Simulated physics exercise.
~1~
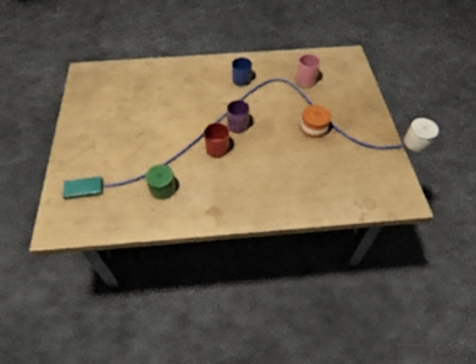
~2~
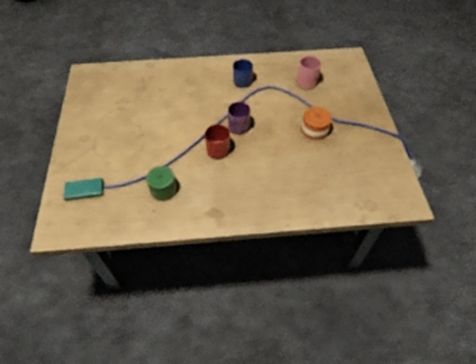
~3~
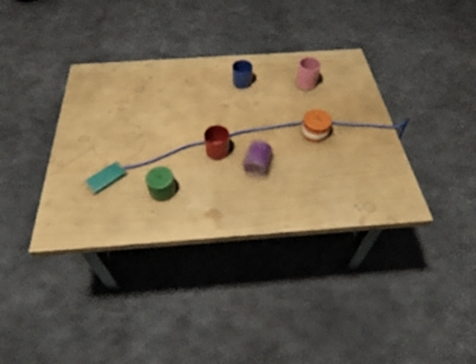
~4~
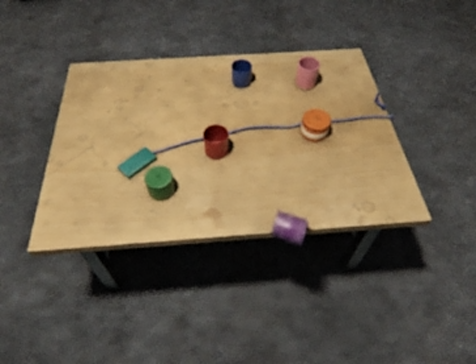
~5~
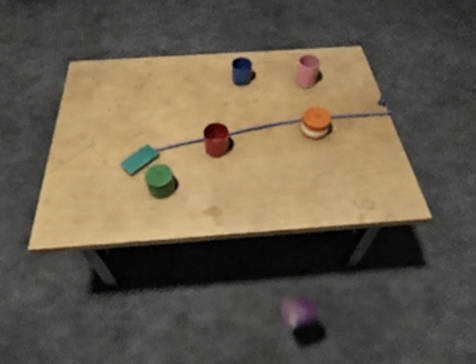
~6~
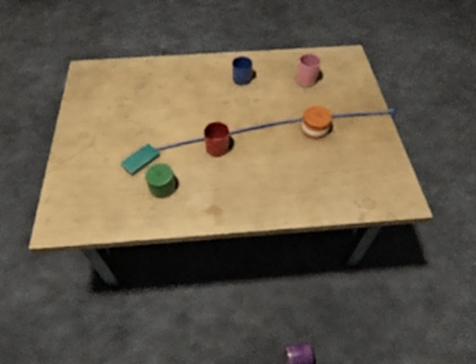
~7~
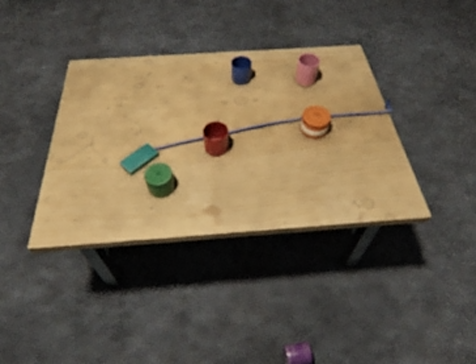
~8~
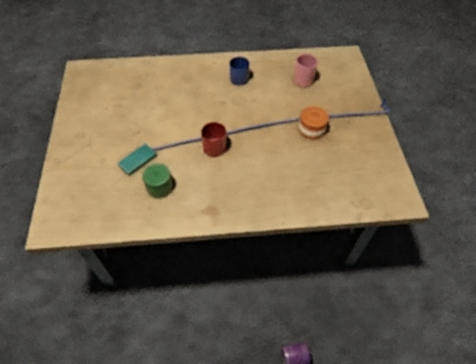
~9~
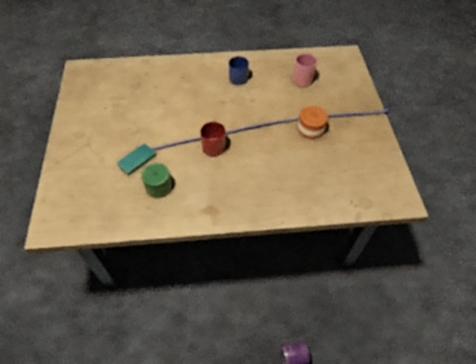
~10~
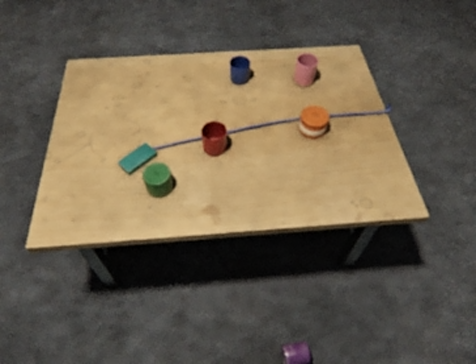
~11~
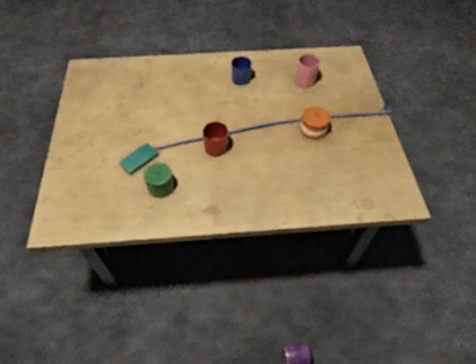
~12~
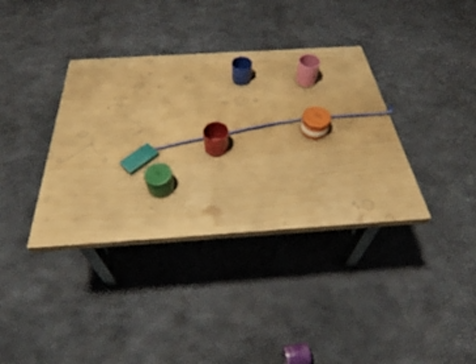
On a wooden table, a falling white cup-shaped speaker pulling its cable taut, dragging a teal phone and sweeping a purple cup to the floor.
